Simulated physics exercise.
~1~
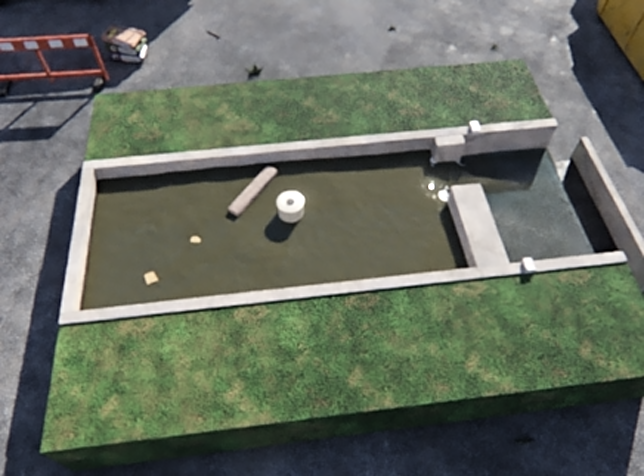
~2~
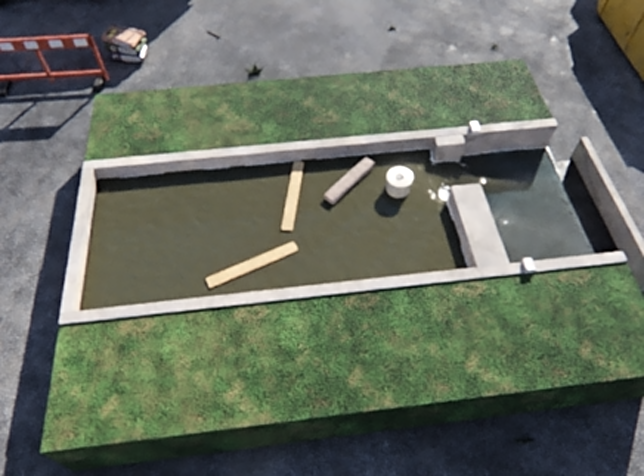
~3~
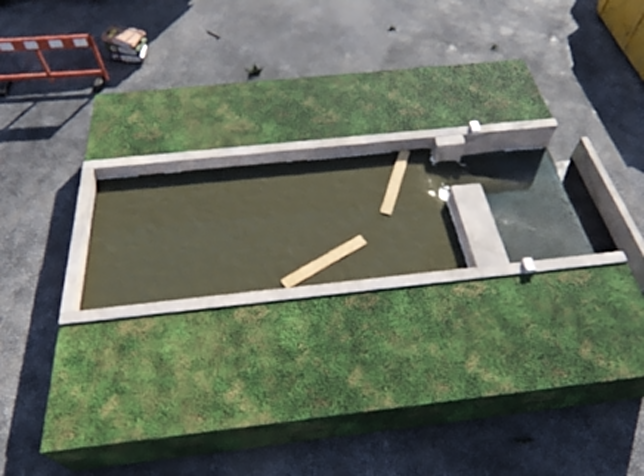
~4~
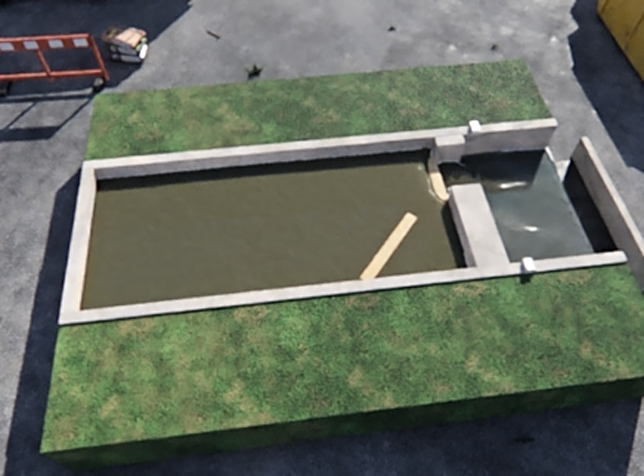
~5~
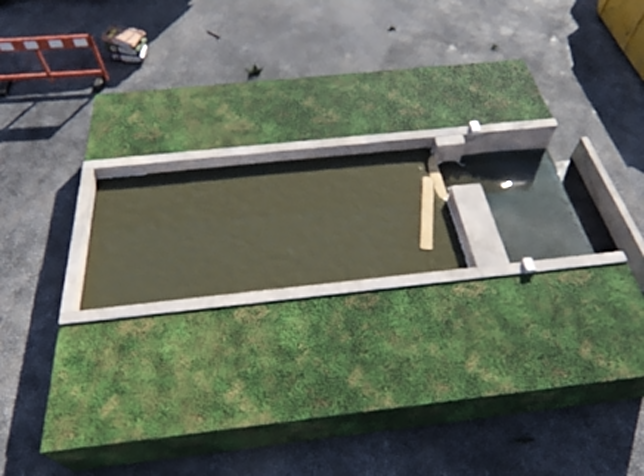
In a walled ditch, a log and white tub drift out right before two planks lodge at the gap.
